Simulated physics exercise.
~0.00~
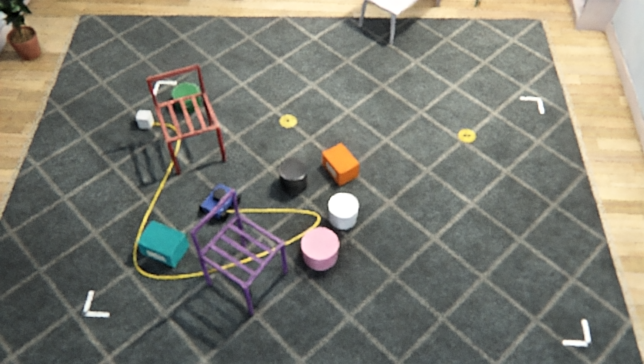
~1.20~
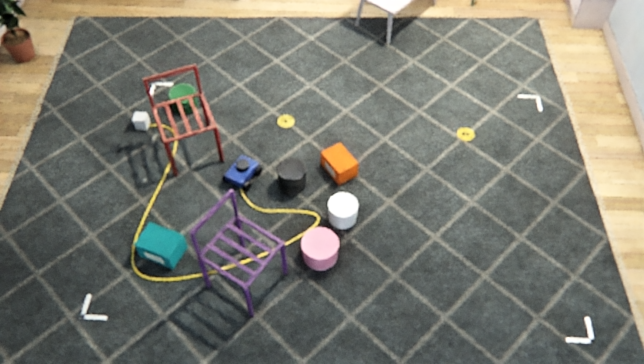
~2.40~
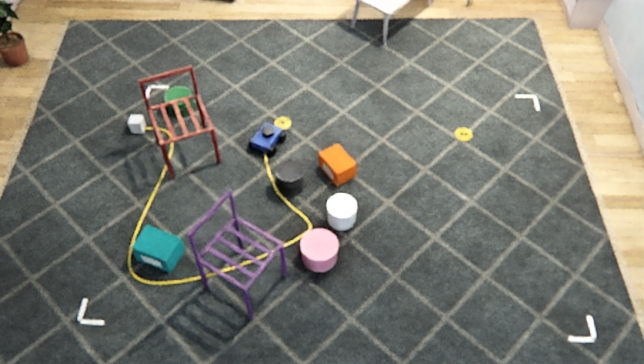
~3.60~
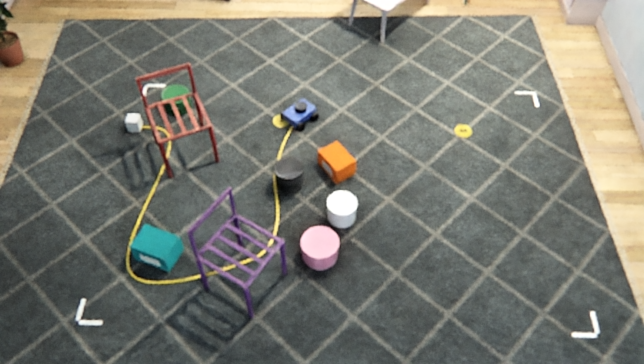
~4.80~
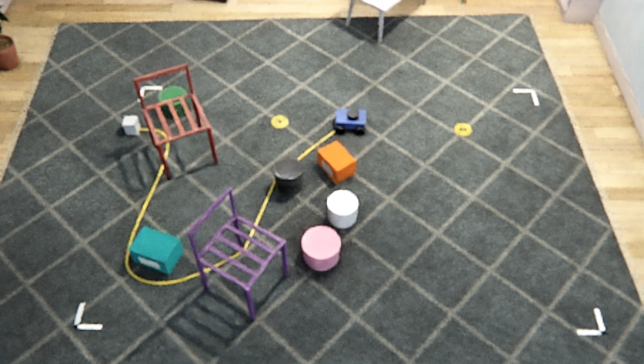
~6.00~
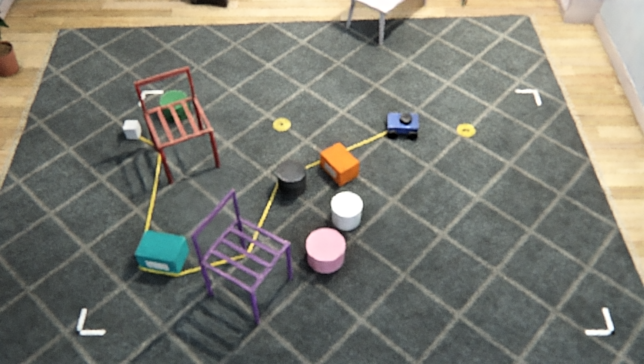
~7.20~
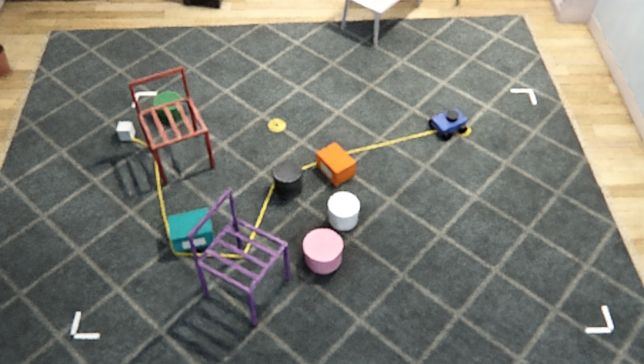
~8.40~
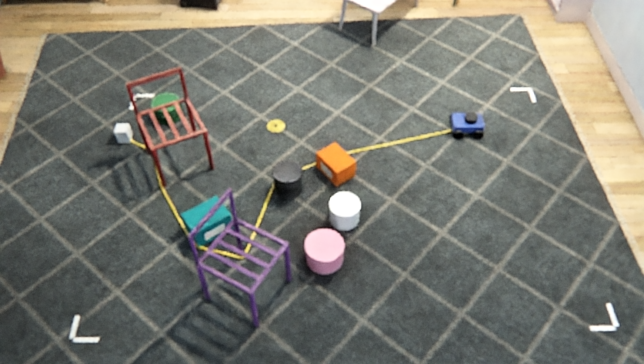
A small blue cart trailing a yellow lead crosses a dark grey rug with a pale diamond pattern, seen from high above. A red chair, a green bin and a small white block are at upper left, a teal box and a purple chair at lower left, and black, white, orange and pink objects near the middle. From beside the purple chair, the cart drives up to the nearer yellow mark, then turns right towards the second. The lead draws tight around the black bucket and drags the teal box towards the purple chair. The cart ends just past the second mark, with the box against the chair, which stays standing.
